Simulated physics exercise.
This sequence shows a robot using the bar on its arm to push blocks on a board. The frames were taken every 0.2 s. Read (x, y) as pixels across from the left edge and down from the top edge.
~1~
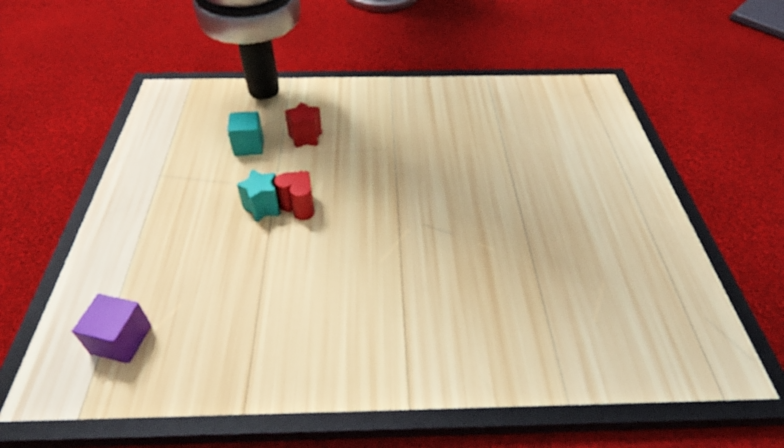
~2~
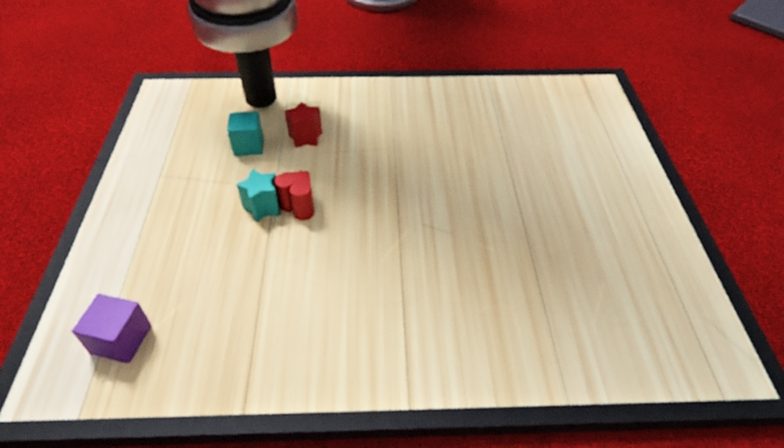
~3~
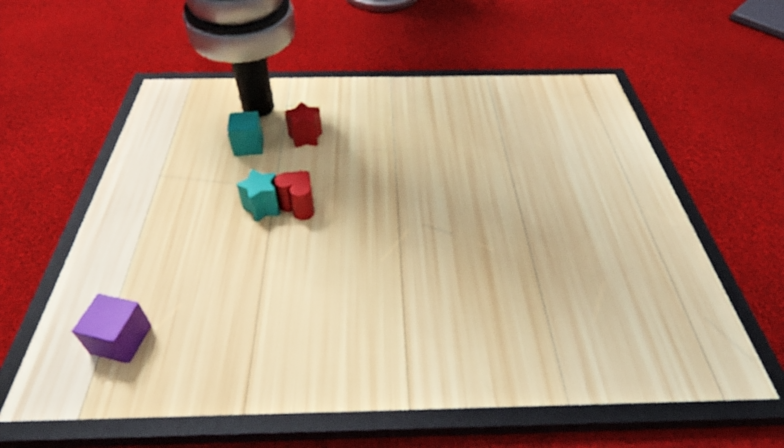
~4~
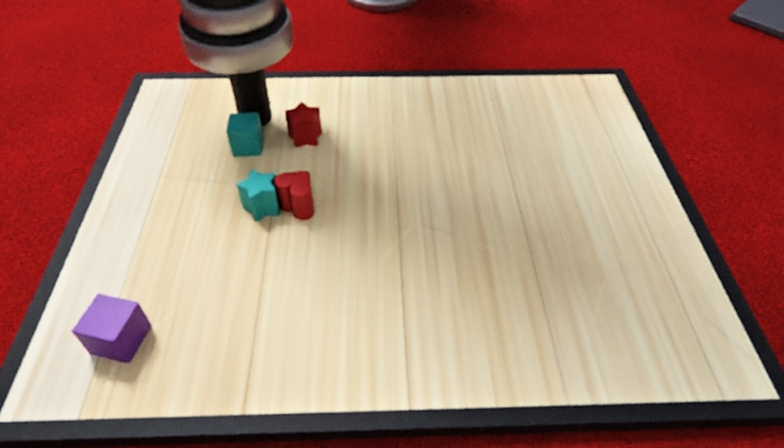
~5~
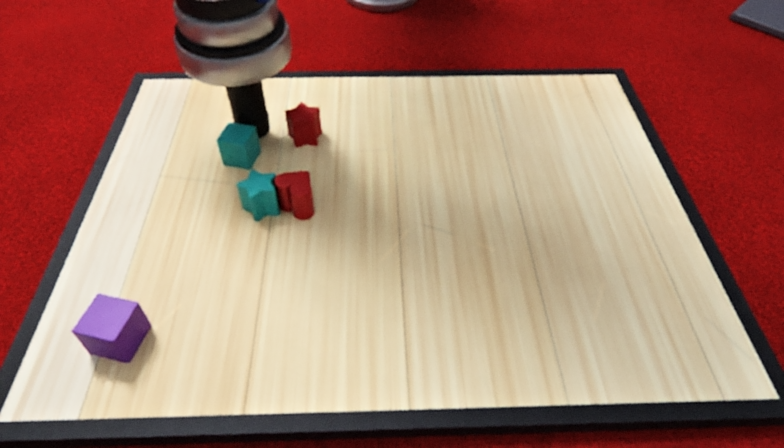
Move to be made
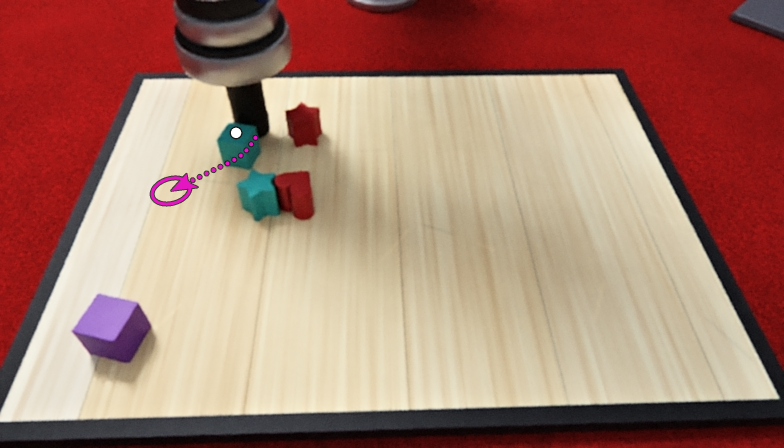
On a pale wooden board with a dark edge, a robot arm's black bar moved toward the viewer between a turquoise cube and a red star, then nudged the cube slightly forward and left.
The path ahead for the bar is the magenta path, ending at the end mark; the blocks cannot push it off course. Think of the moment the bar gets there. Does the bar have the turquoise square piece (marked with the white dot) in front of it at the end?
Final answer: No.
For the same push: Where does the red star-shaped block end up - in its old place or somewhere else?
The push misses it.
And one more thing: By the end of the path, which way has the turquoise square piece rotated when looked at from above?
Its rotation is counterclockwise.
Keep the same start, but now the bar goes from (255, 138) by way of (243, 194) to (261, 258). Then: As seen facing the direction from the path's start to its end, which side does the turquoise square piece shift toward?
The shift is to the right of that direction.
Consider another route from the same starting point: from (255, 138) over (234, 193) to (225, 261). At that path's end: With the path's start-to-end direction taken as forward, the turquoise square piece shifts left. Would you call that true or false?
That is false.
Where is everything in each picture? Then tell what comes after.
In the first frame, lower end of the bar at (264, 91), tops of blocks, turquoise square piece at (243, 121), red star-shaped block at (302, 112).
In the second frame, bar at (261, 99), blocks as before.
In the third frame, bar at (259, 108), blocks as before.
In the fourth frame, bar at (256, 119), blocks as before.
In the fifth frame, bar at (254, 130), turquoise square piece at (236, 133), red star-shaped block at (302, 112).
The drawn path runs from (255, 138) through (236, 159) and (205, 174) to (171, 191); the dot is on the turquoise square piece.
The first path, step by step. One third of the way, bar at (234, 151); turquoise square piece at (217, 156).
Two thirds of the way, bar at (202, 167); turquoise square piece at (202, 172), turned 40° anticlockwise.
At the end, bar at (168, 183); turquoise square piece at (201, 174), turned 50° anticlockwise; red star-shaped block not moved.
